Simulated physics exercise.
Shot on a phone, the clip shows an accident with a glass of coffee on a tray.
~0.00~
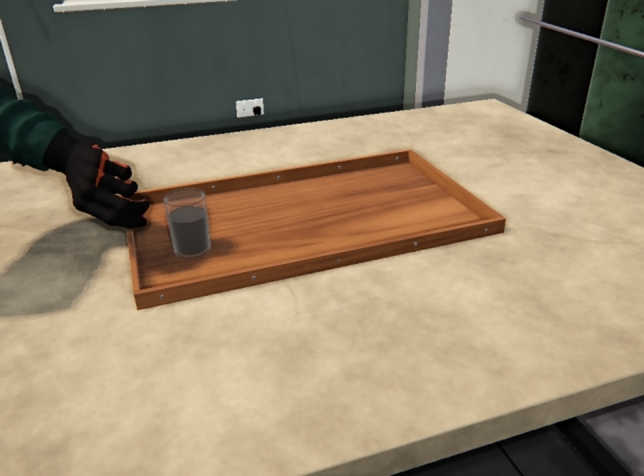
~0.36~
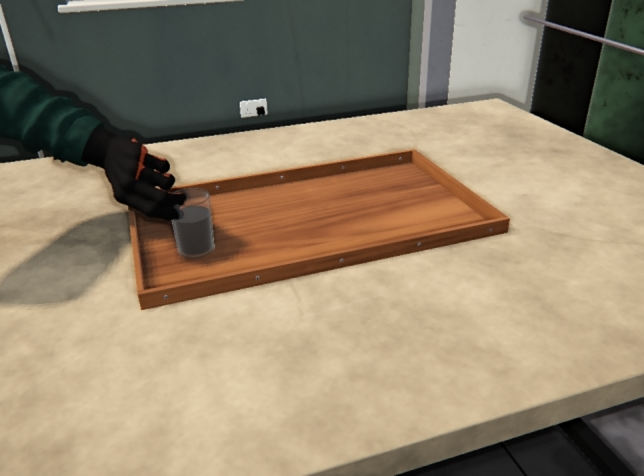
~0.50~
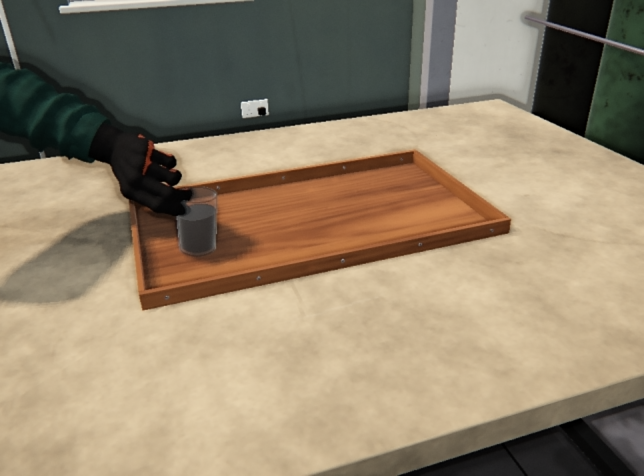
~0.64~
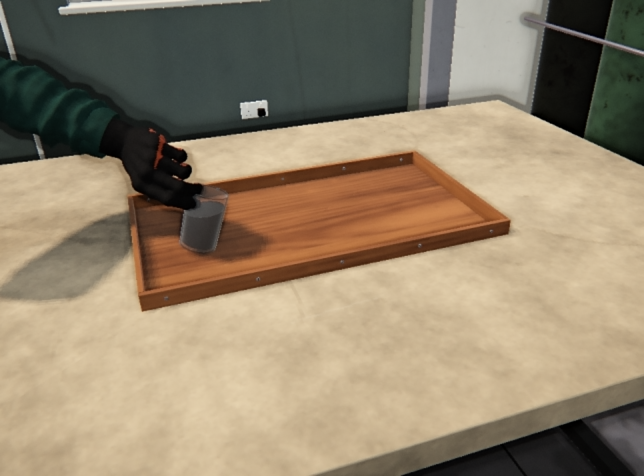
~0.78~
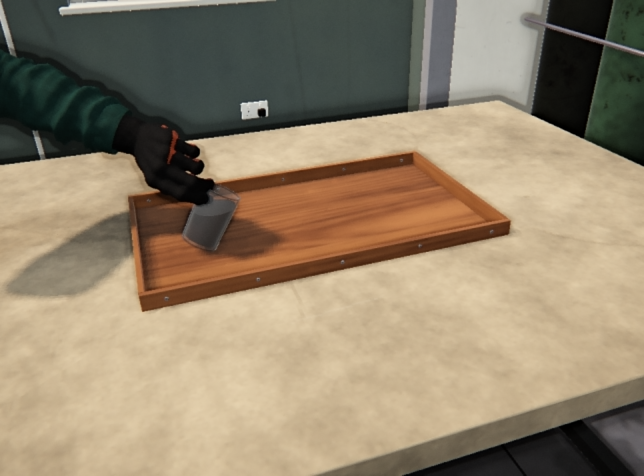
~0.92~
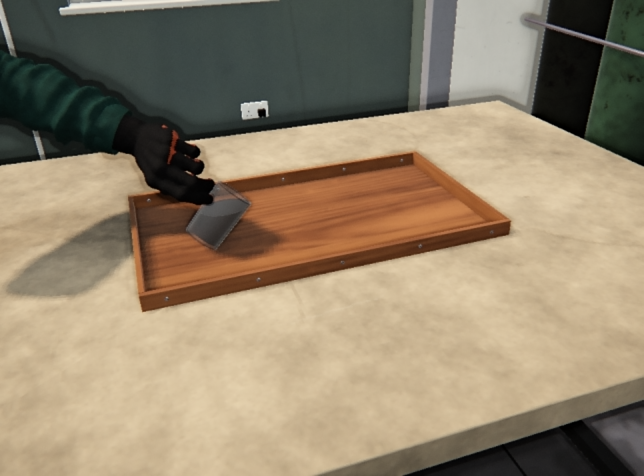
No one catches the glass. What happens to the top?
The top stays dry.
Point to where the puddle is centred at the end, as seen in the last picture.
It settles with its centre at about (382, 202).
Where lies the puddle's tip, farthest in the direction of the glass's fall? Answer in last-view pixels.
It gets to somewhere near (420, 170) in the last picture.
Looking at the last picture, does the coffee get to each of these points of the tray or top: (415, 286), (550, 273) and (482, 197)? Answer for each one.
Looks like the first is safe, the second safe and the third safe.
After 1.5 s, the glass lies in the tray; the puddle covers about as much as a plate; all of it is inside the rim.
After 2.3 s, the puddle covers about as much as a tray; all of it is inside the rim.
After 3.6 s, the puddle covers about as much as a tray; all of it is inside the rim.
